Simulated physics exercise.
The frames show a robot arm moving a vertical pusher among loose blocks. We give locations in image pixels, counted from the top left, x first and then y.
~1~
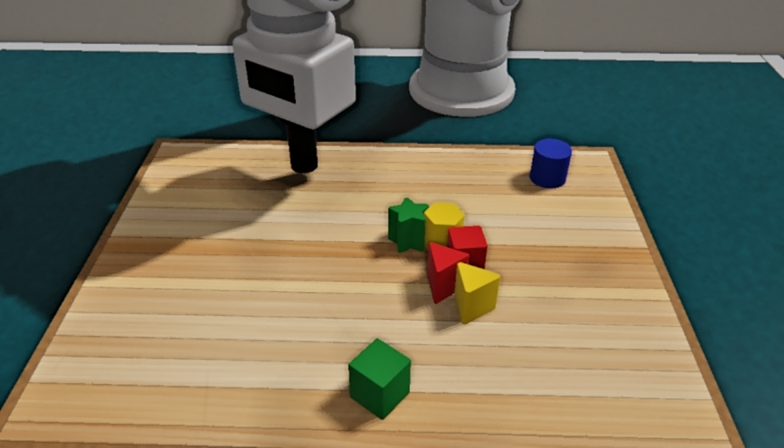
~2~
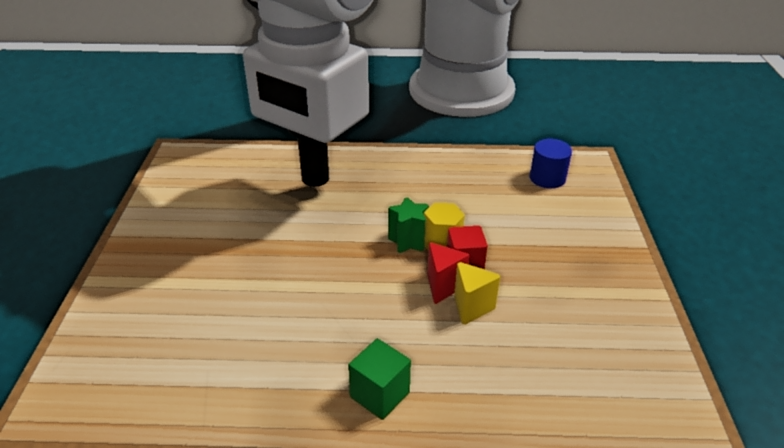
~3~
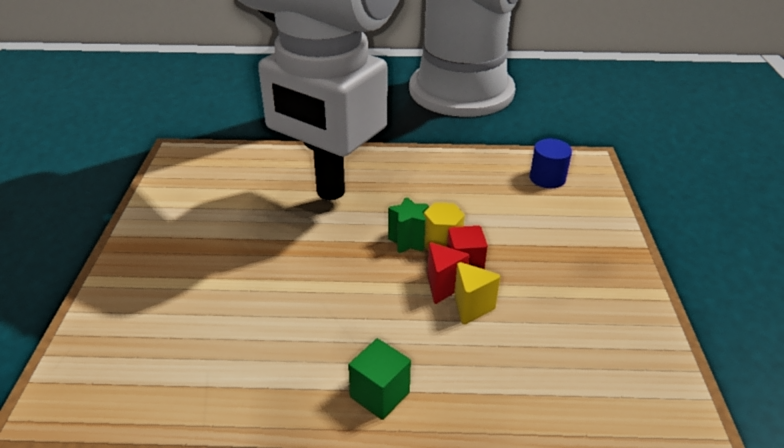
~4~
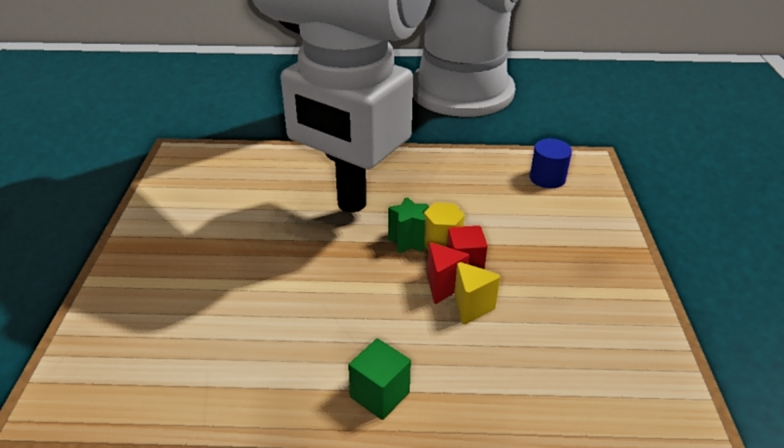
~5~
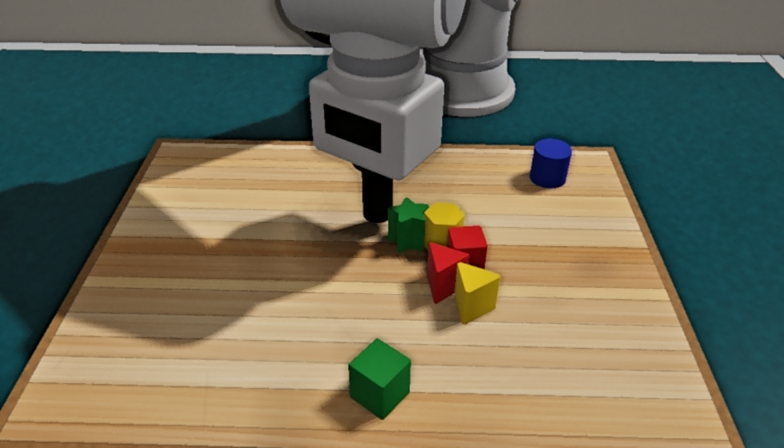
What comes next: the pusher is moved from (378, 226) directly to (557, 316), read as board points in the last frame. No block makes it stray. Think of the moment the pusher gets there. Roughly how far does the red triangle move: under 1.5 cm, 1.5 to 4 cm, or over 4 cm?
Verdict: Less than 1.5 cm.
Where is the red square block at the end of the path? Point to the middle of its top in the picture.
Around (602, 285).
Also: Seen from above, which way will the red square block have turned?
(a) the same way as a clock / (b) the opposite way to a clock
The one that fits is a, the same way as a clock.
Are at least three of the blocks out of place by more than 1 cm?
It seems so.
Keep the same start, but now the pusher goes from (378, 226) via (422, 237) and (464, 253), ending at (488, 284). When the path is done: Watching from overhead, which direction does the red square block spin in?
It twists with the clock when seen from above.
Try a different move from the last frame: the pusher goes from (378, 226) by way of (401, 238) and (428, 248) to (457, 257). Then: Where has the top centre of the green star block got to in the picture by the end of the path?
The green star block ends near (491, 233).
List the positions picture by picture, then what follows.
Lower end of the pusher (305, 166), tops of blocks, green star block (410, 209), yellow hexagonal block (445, 213), red triangle (445, 256), red square block (468, 236), in the first frame.
Pusher (316, 179), blocks as before, in the second frame.
Pusher (331, 192), blocks as before, in the third frame.
Pusher (352, 204), blocks as before, in the fourth frame.
Pusher (378, 215), green star block (410, 209), yellow hexagonal block (445, 213), red triangle (445, 256), red square block (468, 236), in the fifth frame.
On the path given first. One third of the way, pusher (432, 242); green star block (465, 228), turned 35° anticlockwise; yellow hexagonal block (495, 219), turned 25° anticlockwise; red square block (488, 247), turned 55° clockwise.
Two thirds of the way, pusher (493, 273); green star block (520, 240), turned 80° anticlockwise; yellow hexagonal block (528, 220), turned 65° anticlockwise; red square block (539, 265), turned 90° clockwise.
At the end, pusher (560, 304); green star block (533, 245), turned 115° anticlockwise; yellow hexagonal block (529, 219), turned 65° anticlockwise; red triangle not moved; red square block (602, 285), turned 90° clockwise.
